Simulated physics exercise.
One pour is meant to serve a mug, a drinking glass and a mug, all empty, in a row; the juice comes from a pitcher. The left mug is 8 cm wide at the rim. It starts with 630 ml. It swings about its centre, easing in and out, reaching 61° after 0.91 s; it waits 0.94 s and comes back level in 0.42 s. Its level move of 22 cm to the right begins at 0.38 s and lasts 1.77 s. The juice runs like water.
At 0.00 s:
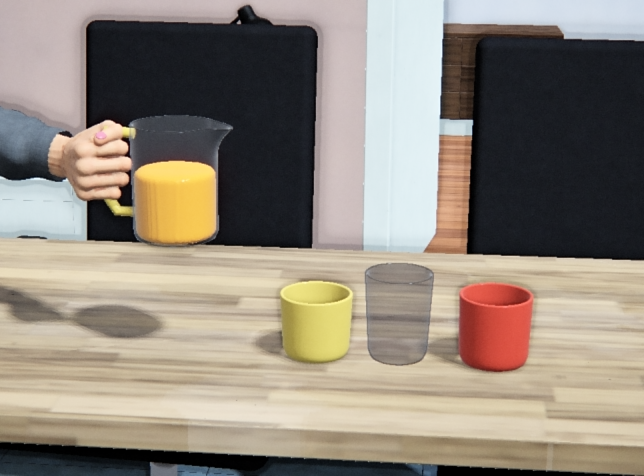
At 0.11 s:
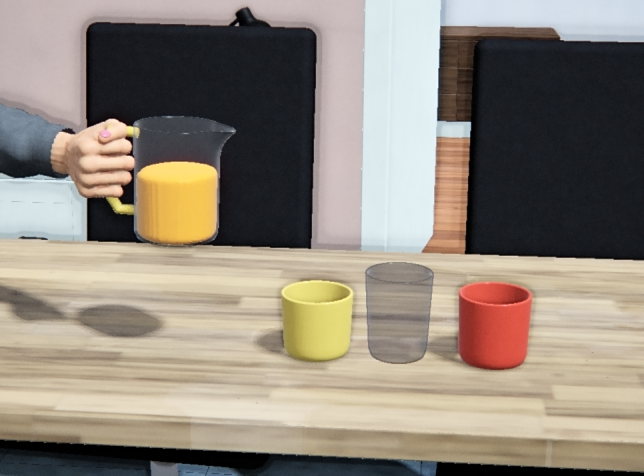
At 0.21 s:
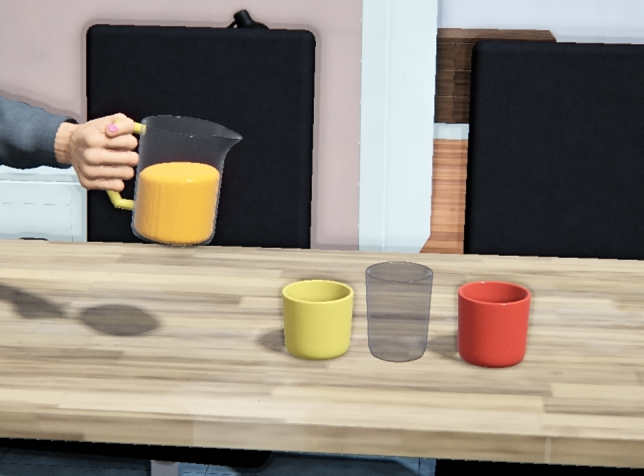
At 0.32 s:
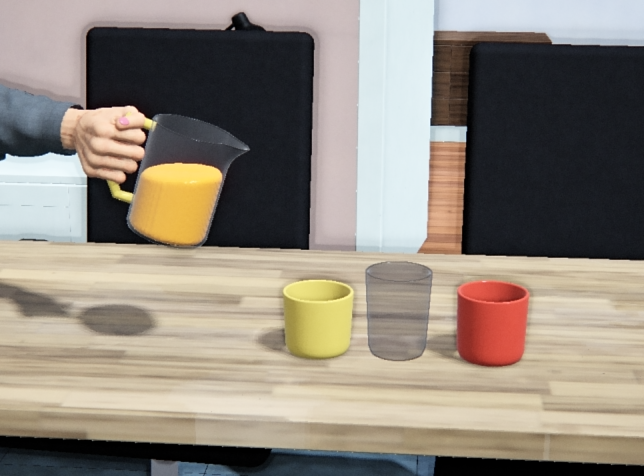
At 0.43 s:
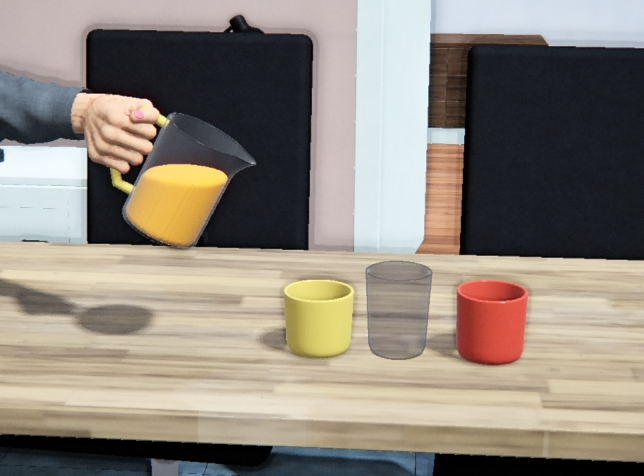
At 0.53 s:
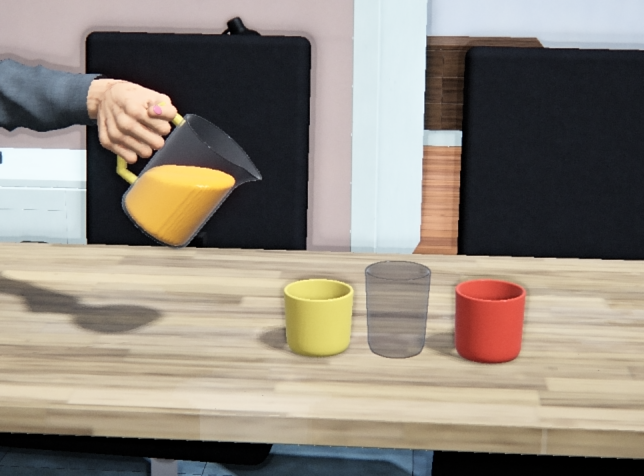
At a wooden table, a hand tilting a pitcher of orange juice rightward beside a yellow mug, clear glass and red mug.
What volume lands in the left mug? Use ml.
About 40 ml.
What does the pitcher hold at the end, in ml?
About 400 ml.
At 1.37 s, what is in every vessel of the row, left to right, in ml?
About 40 ml left, 40 ml middle, 0 ml right.
Then, 1.02 s in, the tilt is 61° and from the left they hold 30 ml, 0 ml, 0 ml, the pitcher 555 ml, and 0 ml is on the table top.
Then, 1.37 s in, the tilt is 61° and from the left they hold 40 ml, 40 ml, 0 ml, the pitcher 480 ml, and 50 ml is on the table top.
Then, 1.74 s in, the tilt is 61° and from the left they hold 40 ml, 85 ml, 0 ml, the pitcher 430 ml, and 50 ml is on the table top.
Then, 2.14 s in, the tilt is 13° and from the left they hold 40 ml, 85 ml, 20 ml, the pitcher 400 ml, and 80 ml is on the table top.
Finally, from the left they hold 40 ml, 85 ml, 25 ml, the pitcher 400 ml, and 80 ml is on the table top.
